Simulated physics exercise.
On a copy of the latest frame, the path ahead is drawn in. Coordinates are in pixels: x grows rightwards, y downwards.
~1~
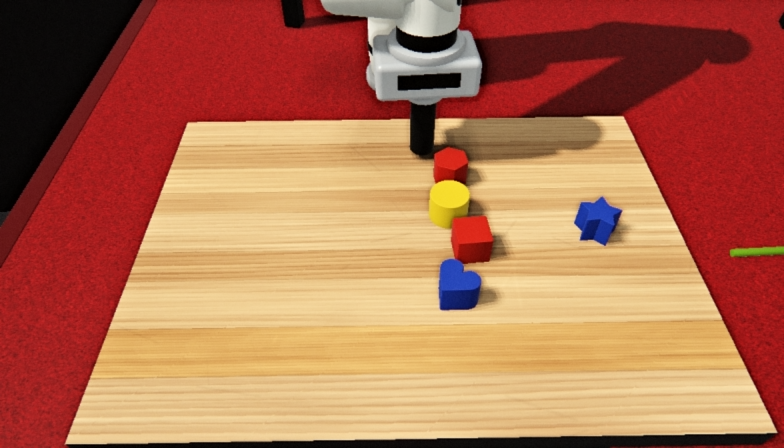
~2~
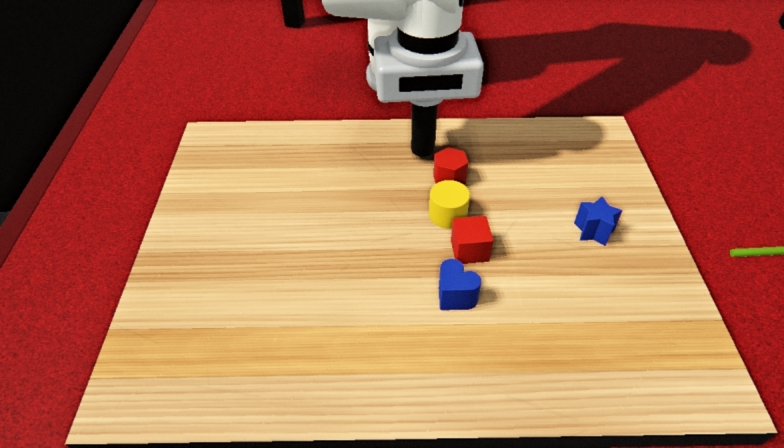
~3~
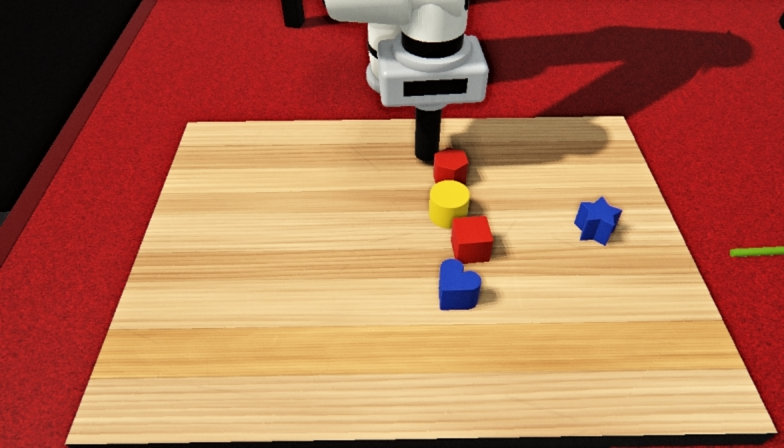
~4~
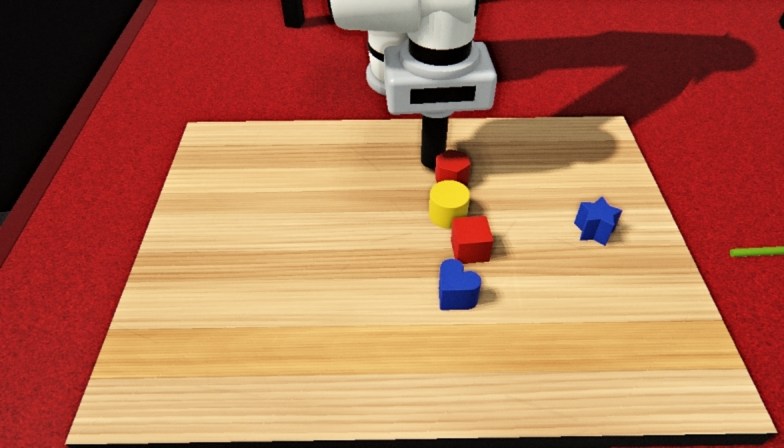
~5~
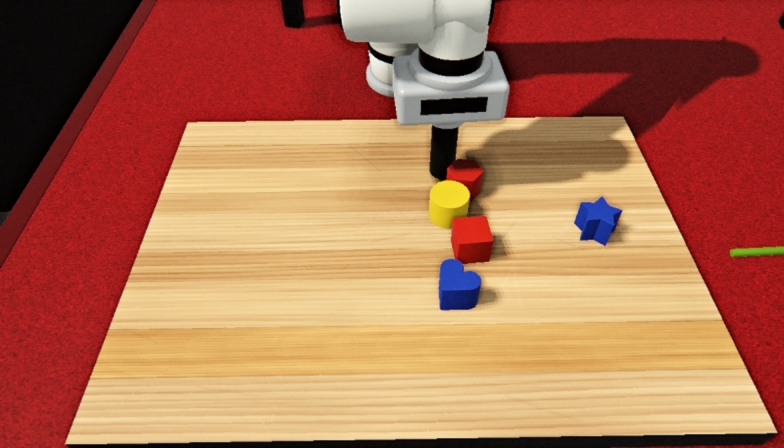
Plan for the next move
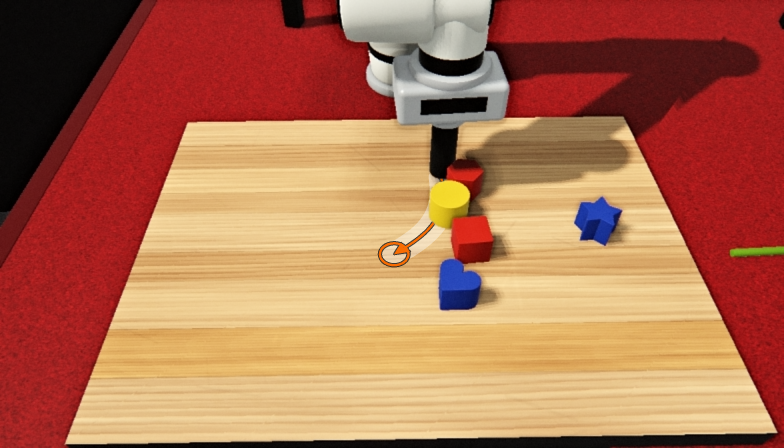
The clip shows a robot arm with a black tool over a wooden board holding red, yellow and blue blocks; the tool moves slightly right and toward the viewer, nudging the farthest red block a short way while the others stay still.
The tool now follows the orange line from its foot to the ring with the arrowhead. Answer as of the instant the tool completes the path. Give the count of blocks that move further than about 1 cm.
The number will come to 3 or more.
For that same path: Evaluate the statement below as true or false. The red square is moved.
It is true.
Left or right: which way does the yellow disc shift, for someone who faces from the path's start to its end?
Its sideways move is to the left.
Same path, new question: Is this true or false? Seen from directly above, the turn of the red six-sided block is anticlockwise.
The statement is true.
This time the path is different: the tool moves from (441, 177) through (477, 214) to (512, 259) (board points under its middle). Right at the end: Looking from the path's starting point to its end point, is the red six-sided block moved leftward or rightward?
It shifts to the left.
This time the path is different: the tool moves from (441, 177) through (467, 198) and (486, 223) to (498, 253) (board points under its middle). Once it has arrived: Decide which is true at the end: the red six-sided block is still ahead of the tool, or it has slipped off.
It slips away.
The drawn path runs from (441, 177) through (442, 205) and (426, 232) to (394, 254).
The first path, step by step. One third of the way, tool at (442, 199); yellow disc at (451, 208); red six-sided block at (474, 176), turned 35° anticlockwise; red square at (475, 232).
Two thirds of the way, tool at (425, 227); yellow disc at (444, 235); red six-sided block at (474, 176), turned 35° anticlockwise; red square at (483, 245), turned 55° anticlockwise.
At the end, tool at (394, 248); yellow disc at (442, 239); blue heart-shaped block not moved; red six-sided block at (474, 176), turned 35° anticlockwise; red square at (483, 245), turned 55° anticlockwise.
